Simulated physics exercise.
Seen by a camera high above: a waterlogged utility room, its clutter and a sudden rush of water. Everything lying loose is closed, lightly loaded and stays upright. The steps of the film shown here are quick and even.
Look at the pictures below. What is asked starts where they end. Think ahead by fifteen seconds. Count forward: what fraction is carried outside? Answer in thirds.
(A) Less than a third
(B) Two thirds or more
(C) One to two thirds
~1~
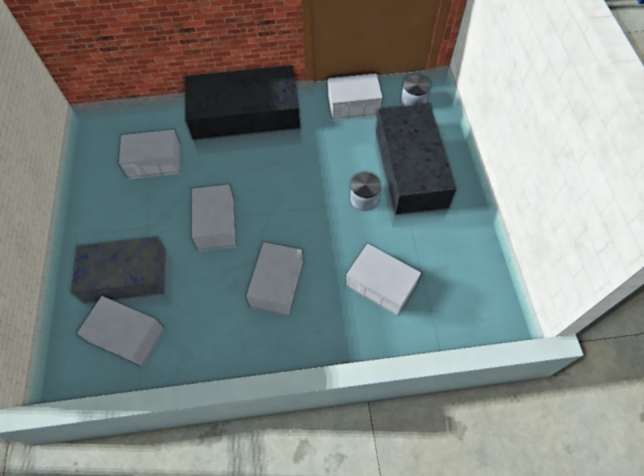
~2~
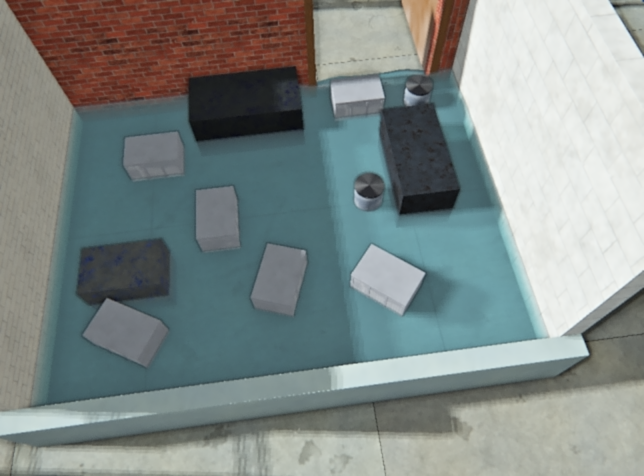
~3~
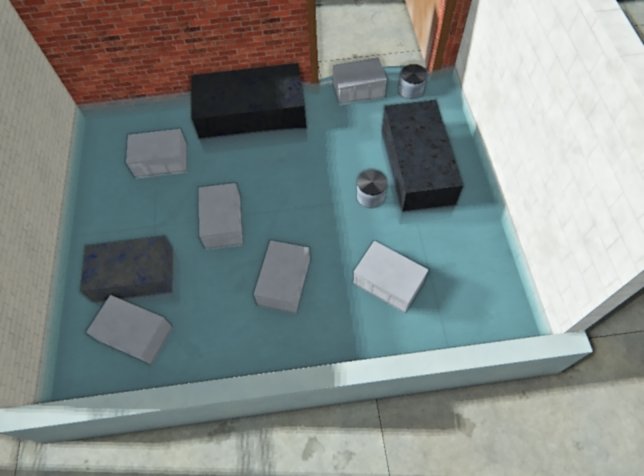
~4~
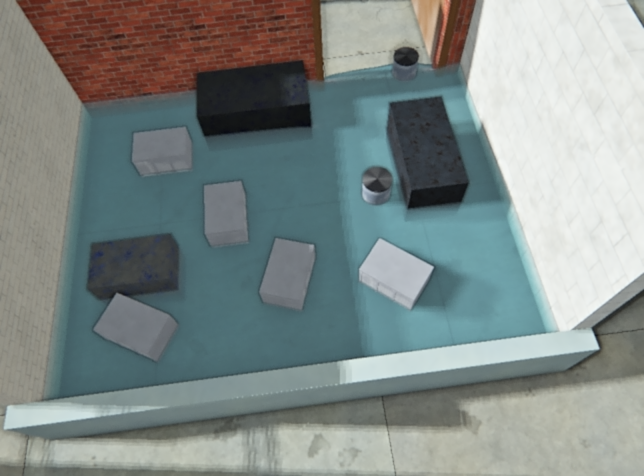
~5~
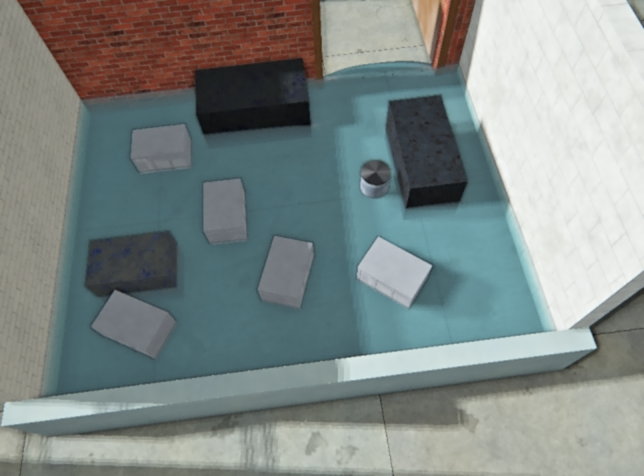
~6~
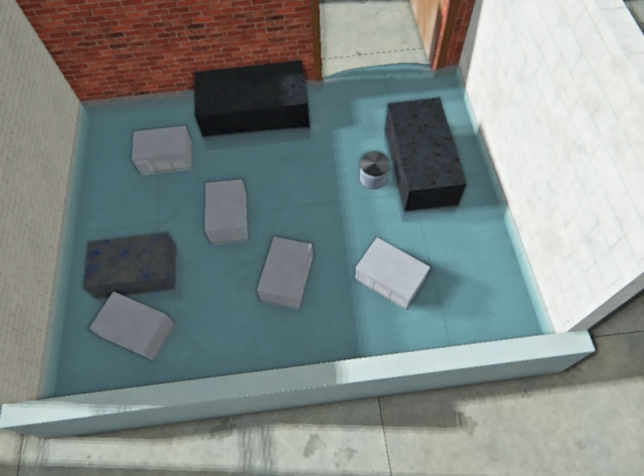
(B) Two thirds or more.
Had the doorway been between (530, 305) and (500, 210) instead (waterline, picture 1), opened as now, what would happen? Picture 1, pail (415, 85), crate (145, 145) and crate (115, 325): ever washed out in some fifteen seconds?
One by one: Exits; held indoors; held indoors.
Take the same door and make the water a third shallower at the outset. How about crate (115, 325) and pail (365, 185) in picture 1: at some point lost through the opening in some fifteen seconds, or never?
In order: Remains in the room, then flushed out.
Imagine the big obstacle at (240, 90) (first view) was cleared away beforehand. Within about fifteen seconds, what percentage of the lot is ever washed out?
Roughly 60 per cent.
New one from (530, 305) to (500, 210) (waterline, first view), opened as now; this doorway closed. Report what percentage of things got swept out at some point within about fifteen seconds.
My figure is 80 %.
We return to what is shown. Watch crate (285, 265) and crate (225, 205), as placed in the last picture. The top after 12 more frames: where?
Estimate: First at (350, 222), second at (321, 155), approximately.
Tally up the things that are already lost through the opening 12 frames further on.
The count is 3.
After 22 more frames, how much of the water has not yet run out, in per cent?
I'd put it close to 54 percent.
A moment on, 2 of 8 are out; 6 afloat.
Next, 3 of 8 are out; 5 afloat.
Later, 4 of 8 are out; 4 afloat.
In the end, 7 of 8 are out; 1 afloat.
